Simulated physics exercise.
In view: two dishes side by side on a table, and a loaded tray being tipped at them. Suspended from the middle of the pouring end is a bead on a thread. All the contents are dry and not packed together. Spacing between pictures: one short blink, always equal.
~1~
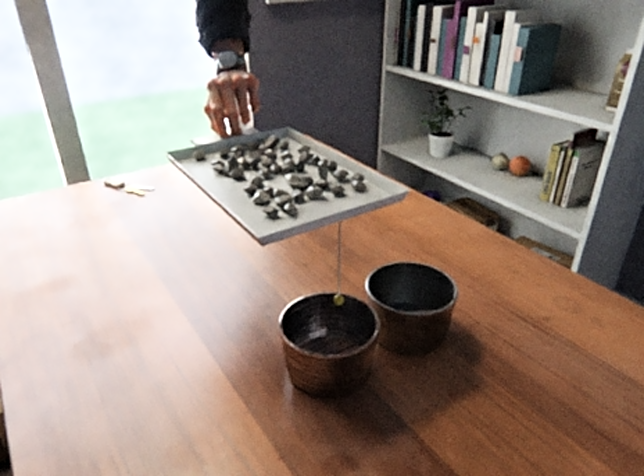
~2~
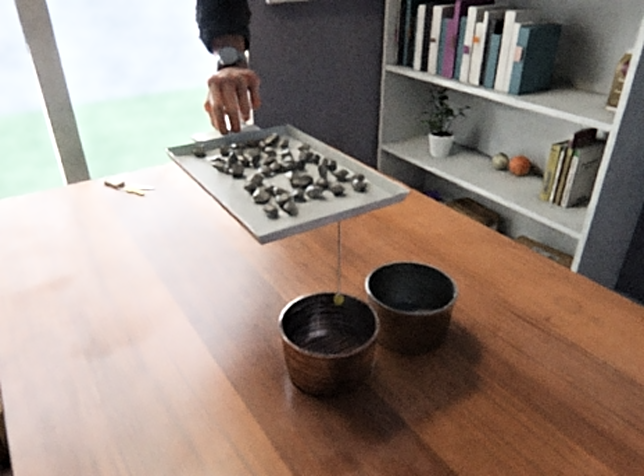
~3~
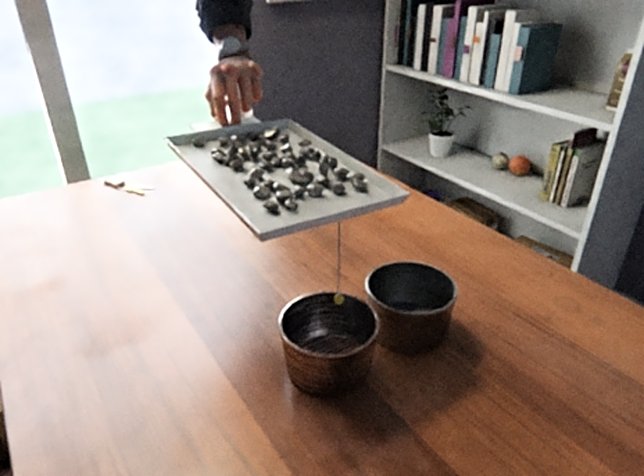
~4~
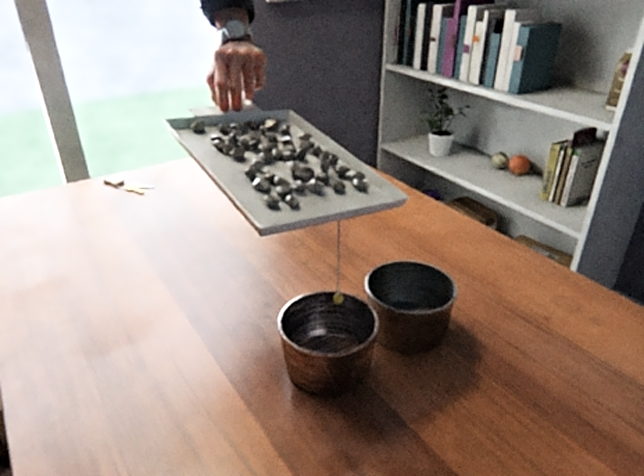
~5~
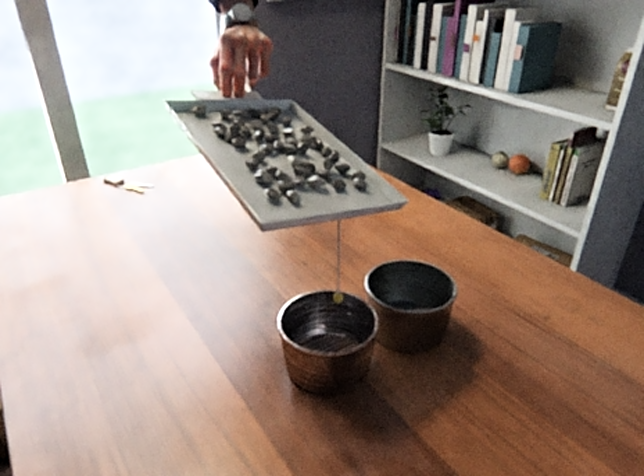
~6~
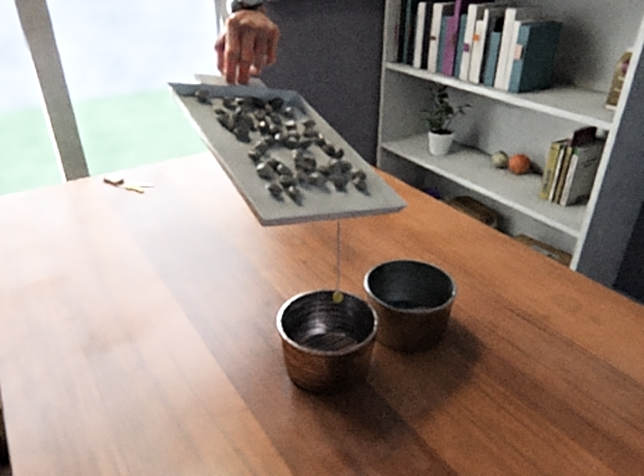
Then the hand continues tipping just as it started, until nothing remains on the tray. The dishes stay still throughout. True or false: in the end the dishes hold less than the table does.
False.
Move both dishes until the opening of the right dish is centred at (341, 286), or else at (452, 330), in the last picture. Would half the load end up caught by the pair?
The first time it's lower than half, the second time lower than half.
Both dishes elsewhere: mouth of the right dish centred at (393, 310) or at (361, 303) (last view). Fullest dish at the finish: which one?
The first try: The right-side dish. The second: The right-side dish.
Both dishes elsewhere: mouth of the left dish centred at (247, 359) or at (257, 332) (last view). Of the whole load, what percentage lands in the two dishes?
Respectively 10 % and 30 %.
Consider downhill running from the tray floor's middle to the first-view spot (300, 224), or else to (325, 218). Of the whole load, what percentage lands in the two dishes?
40 % then 40 %, roughly.
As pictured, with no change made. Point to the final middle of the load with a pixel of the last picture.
I'd mark it at roughly (408, 318).
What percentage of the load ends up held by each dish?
Left dish: 0 %, right dish: 90 %.
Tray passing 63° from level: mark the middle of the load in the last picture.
Centre estimate: (373, 186).
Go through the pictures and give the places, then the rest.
Corners of the pouring end near (261, 233) and (403, 189), level; middle of the load near (276, 168), bits of gravel; left dish near (358, 368); right dish near (441, 327); bead on its thread near (339, 300), in the first picture.
Corners of the pouring end near (261, 232) and (403, 190), level; middle of the load near (276, 166), in the second picture.
Corners of the pouring end near (262, 229) and (404, 192), tipped barely, lowest at the right corner; middle of the load near (276, 161), in the third picture.
Corners of the pouring end near (263, 224) and (404, 196), tipped a little, lowest at the right corner; middle of the load near (277, 154), in the fourth picture.
Corners of the pouring end near (265, 220) and (403, 199), tipped clearly, lowest at the right corner; middle of the load near (278, 145), in the fifth picture.
Corners of the pouring end near (267, 215) and (403, 203), tipped clearly, lowest at the right corner; middle of the load near (281, 138); left dish near (356, 366); right dish near (439, 324), in the sixth picture.
Shortly afterwards, tray tipped steeply; all but a few on the tray; a little in the air.
Next, tray tipped past a quarter turn; the bulk in the right dish; a little outside both; a little in the air.
Some moments later, tray tipped past a quarter turn; only a few in the left dish; all but a few in the right dish; a little outside both.
In the end, tray tipped past a quarter turn; only a few in the left dish; all but a few in the right dish; a little outside both.
